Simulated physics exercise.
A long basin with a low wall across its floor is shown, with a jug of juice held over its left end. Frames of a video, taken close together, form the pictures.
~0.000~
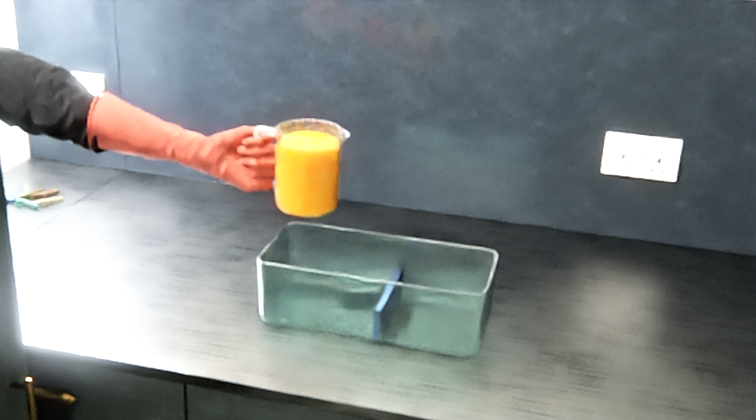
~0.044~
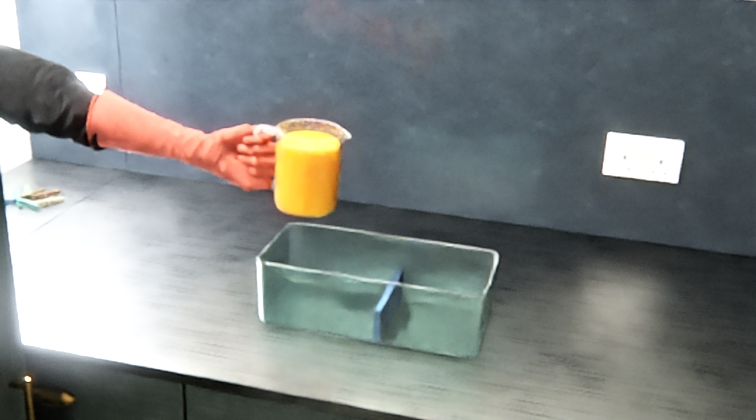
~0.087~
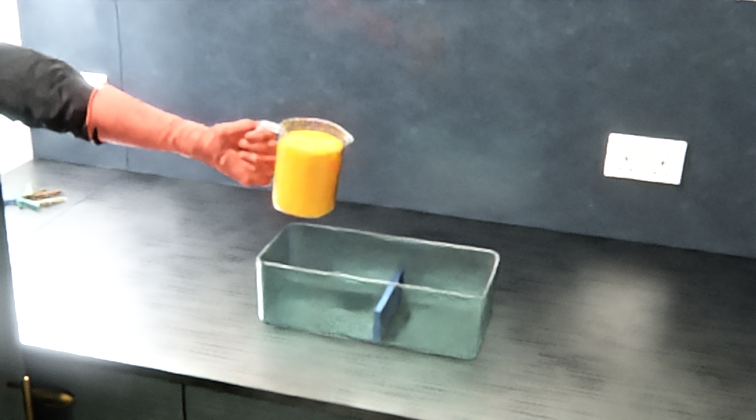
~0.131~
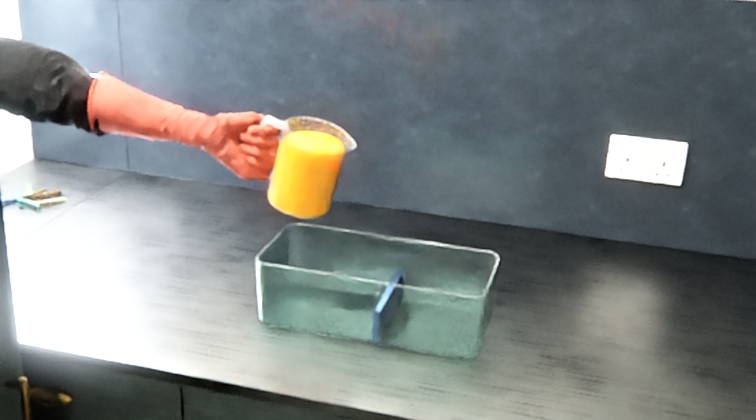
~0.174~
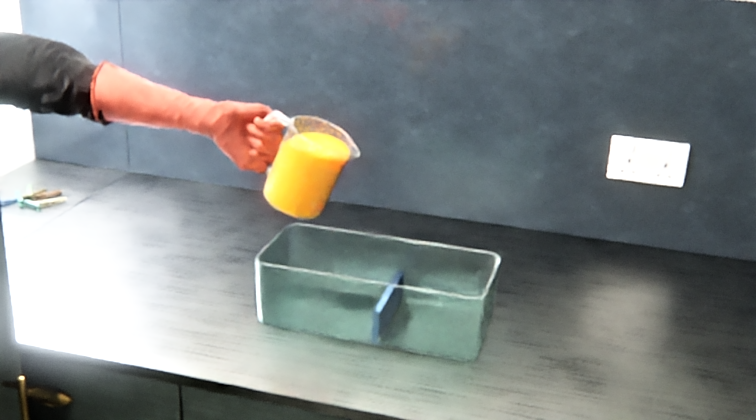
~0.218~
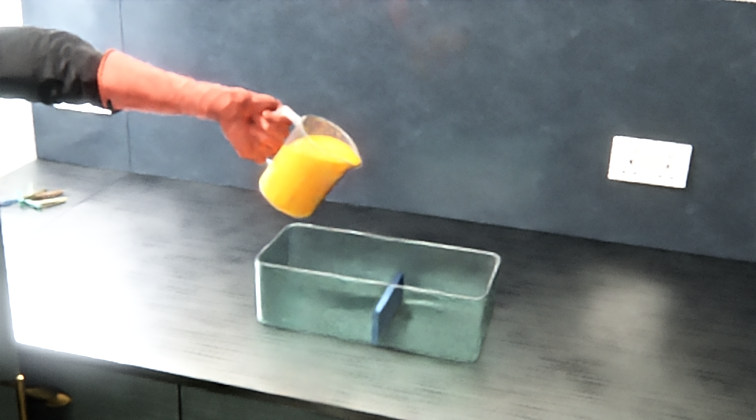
A hand in an orange rubber glove held a clear jug of orange juice above the left end of a long glass basin with a low blue wall inside, and steadily tilted it to the right.
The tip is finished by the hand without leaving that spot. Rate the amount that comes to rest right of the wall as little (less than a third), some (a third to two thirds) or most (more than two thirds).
Some.
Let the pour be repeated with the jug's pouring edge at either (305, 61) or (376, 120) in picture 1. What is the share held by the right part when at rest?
First try: About 5 %; second try: About 90 %.
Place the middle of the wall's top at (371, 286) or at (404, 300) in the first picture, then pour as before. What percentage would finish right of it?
It works out to around 90 per cent for the first and around 15 per cent for the second.
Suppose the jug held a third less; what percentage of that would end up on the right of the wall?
That share would be some 20 parts in a hundred.
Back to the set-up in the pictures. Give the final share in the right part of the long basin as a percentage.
About 45 per cent.
By 0.47 s the tilt is 95° and 63 per cent is still to pour, 3 is left of the wall and 10 right of it.
By 0.66 s the tilt is 101° and 24 per cent is still to pour, 30 is left of the wall and 28 right of it.
By 0.85 s the tilt is 101° and 7 per cent is still to pour, 42 is left of the wall and 45 right of it.
By 1.06 s the tilt is 101° and 2 per cent is still to pour, 51 is left of the wall and 45 right of it.
At rest 54 per cent lies left of the wall, 45 right of it and 1 outside.
